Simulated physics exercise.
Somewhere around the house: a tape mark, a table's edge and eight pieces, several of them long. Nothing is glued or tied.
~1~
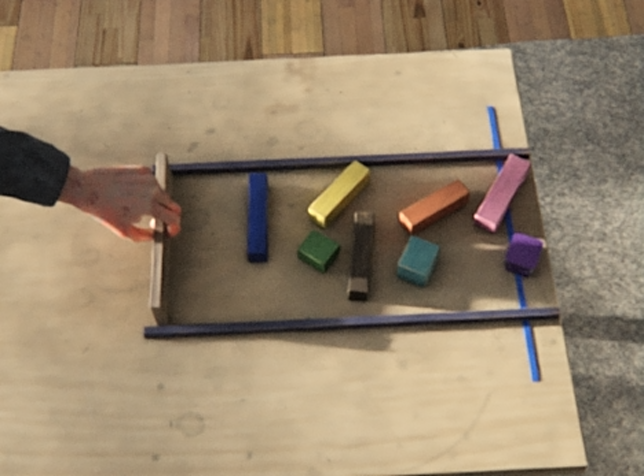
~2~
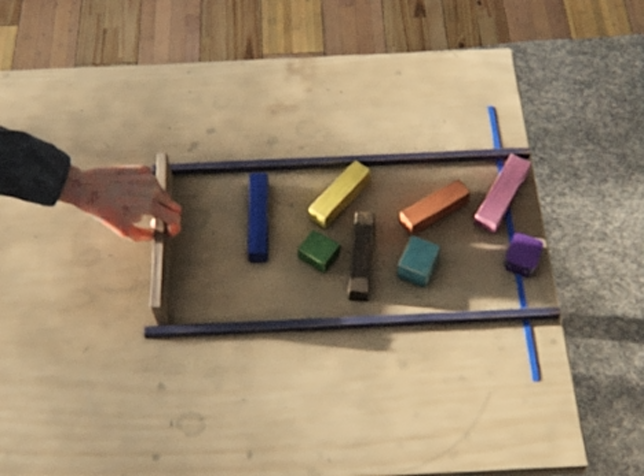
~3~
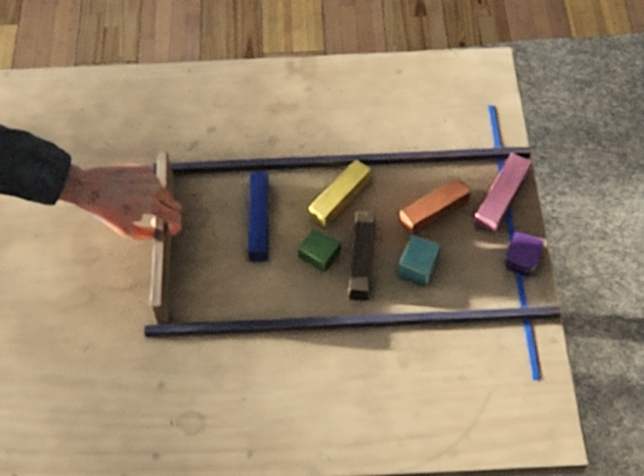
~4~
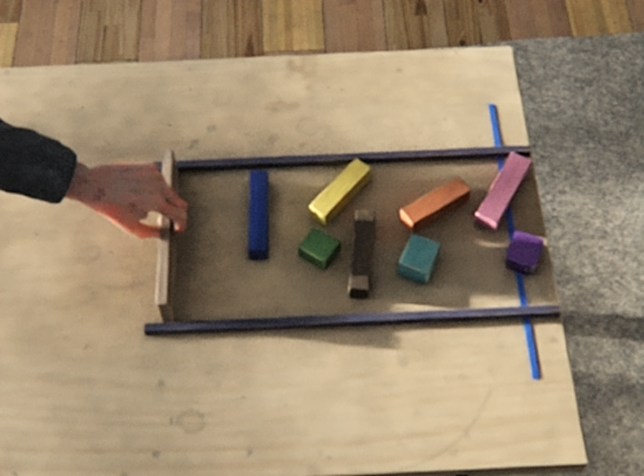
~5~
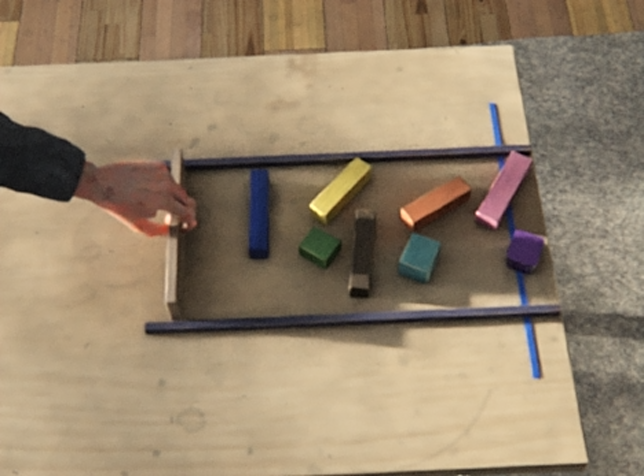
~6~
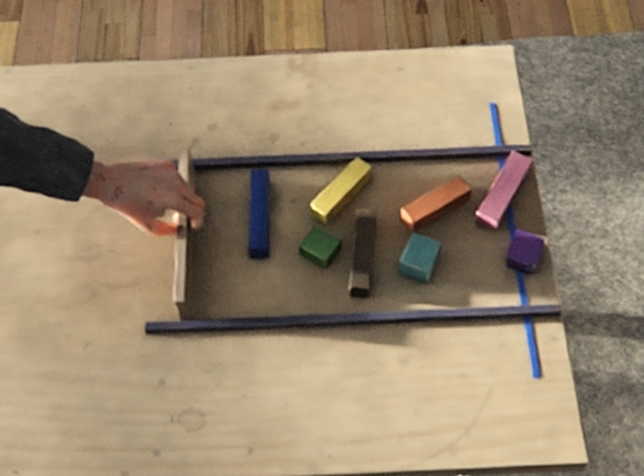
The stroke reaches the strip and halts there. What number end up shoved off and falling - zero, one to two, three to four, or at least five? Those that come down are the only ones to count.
The board is going to sweep off at least five.
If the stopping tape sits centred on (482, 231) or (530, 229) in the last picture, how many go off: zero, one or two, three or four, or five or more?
1 or 2; five or more.
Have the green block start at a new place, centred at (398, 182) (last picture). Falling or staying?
In the end it falls away.
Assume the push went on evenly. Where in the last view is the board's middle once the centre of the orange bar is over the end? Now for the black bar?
When the orange bar crosses, the middle is near (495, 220); when the black bar crosses, near (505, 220).
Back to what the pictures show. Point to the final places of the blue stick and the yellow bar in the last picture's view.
(518, 202) and (535, 180), roughly.
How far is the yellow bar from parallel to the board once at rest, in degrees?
It comes to around 0 degrees.
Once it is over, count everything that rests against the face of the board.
1.
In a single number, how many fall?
I count 6 in all.
A little later, none off yet; purple case at rest near (524, 253); pink bar at rest near (504, 190); orange bar at rest near (436, 204).
Next, none off yet; purple case at rest near (524, 253); pink bar at rest near (504, 190); orange bar shifted a little near (471, 195).
Later still, none off yet; purple case shifted about its own width near (558, 263); pink bar shifted a little near (530, 190); orange bar shifted about its own width near (508, 190).
When it is over, the number that fall off is five or more; down, green block, black bar, turquoise block, orange bar, pink bar and purple case.
